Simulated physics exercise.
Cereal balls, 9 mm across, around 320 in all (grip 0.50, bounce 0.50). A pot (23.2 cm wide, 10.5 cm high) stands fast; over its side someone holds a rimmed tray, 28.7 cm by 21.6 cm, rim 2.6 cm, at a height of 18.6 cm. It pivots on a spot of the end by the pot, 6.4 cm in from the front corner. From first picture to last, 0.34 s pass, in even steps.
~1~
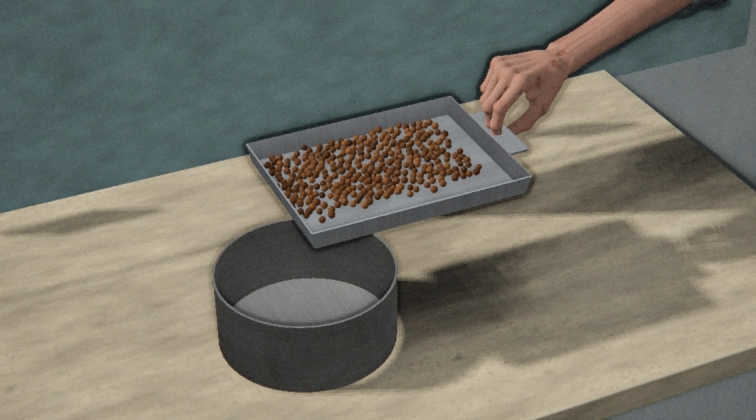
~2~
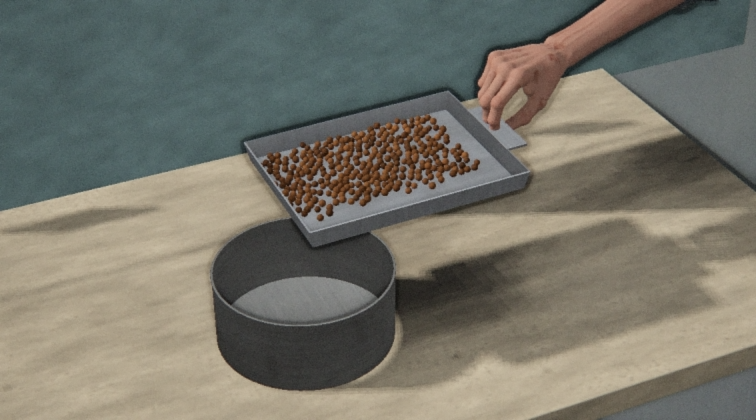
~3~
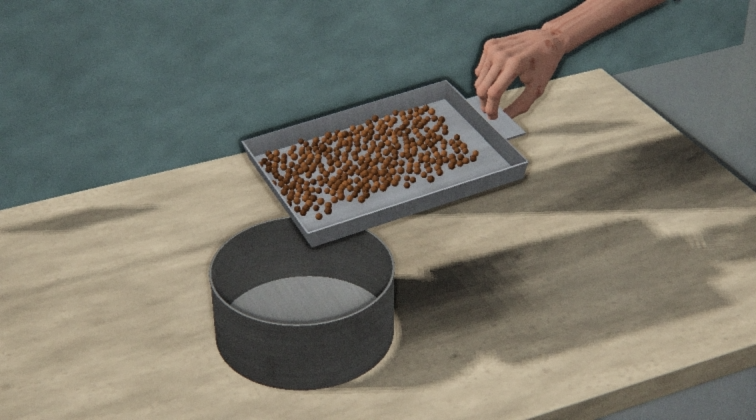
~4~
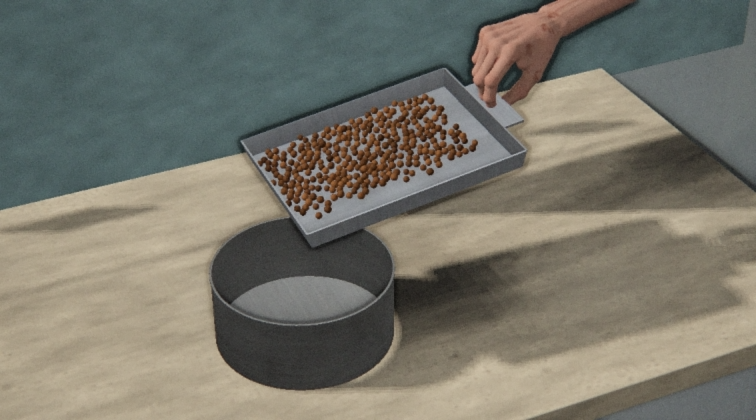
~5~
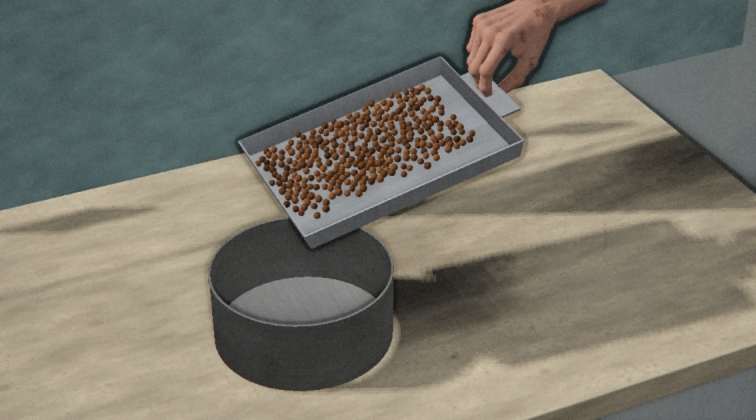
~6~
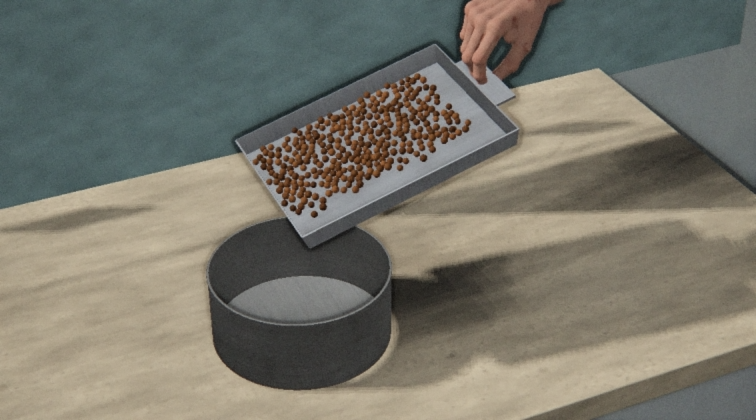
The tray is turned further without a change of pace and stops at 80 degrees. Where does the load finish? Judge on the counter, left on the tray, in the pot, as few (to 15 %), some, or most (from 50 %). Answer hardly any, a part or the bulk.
Counter: Hardly any, tray: The bulk, pot: Hardly any.
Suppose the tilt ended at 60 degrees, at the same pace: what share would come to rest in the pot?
It would be near 0 per cent.
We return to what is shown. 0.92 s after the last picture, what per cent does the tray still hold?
Roughly 100 per cent.
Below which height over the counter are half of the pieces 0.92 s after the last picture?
About 26 cm.
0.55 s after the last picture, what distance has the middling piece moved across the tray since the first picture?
About 6 cm.
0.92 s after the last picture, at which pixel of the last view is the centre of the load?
Around (288, 153).
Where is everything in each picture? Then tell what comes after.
The first picture shows tray tilt 0 degrees, front corners at (315, 230) and (526, 175); middle of the pieces at (366, 167); pot at (305, 270).
The second picture shows tray tilt 1 degrees, front corners at (312, 229) and (524, 170); middle of the pieces at (364, 164).
The third picture shows tray tilt 4 degrees, front corners at (310, 229) and (522, 161), lowest corner left front; middle of the pieces at (362, 159).
The fourth picture shows tray tilt 8 degrees, front corners at (309, 230) and (521, 150), lowest corner left front; middle of the pieces at (361, 153).
The fifth picture shows tray tilt 12 degrees, front corners at (307, 232) and (518, 140), lowest corner left front; middle of the pieces at (359, 149).
The sixth picture shows tray tilt 15 degrees, front corners at (304, 233) and (513, 128), lowest corner left front; middle of the pieces at (355, 143); pot at (299, 267).
Then, 0.55 s after the last picture, tilt 46 degrees; the tray holds 100 %, the pot 0 %.
Then, 0.92 s after the last picture, tilt 66 degrees; the tray holds 100 %, the pot 0 %.
Then, 1.38 s after the last picture, tilt 80 degrees; the tray holds 100 %, the pot 0 %.
In the end, counter 0 %, tray 100 %, pot 0 %.
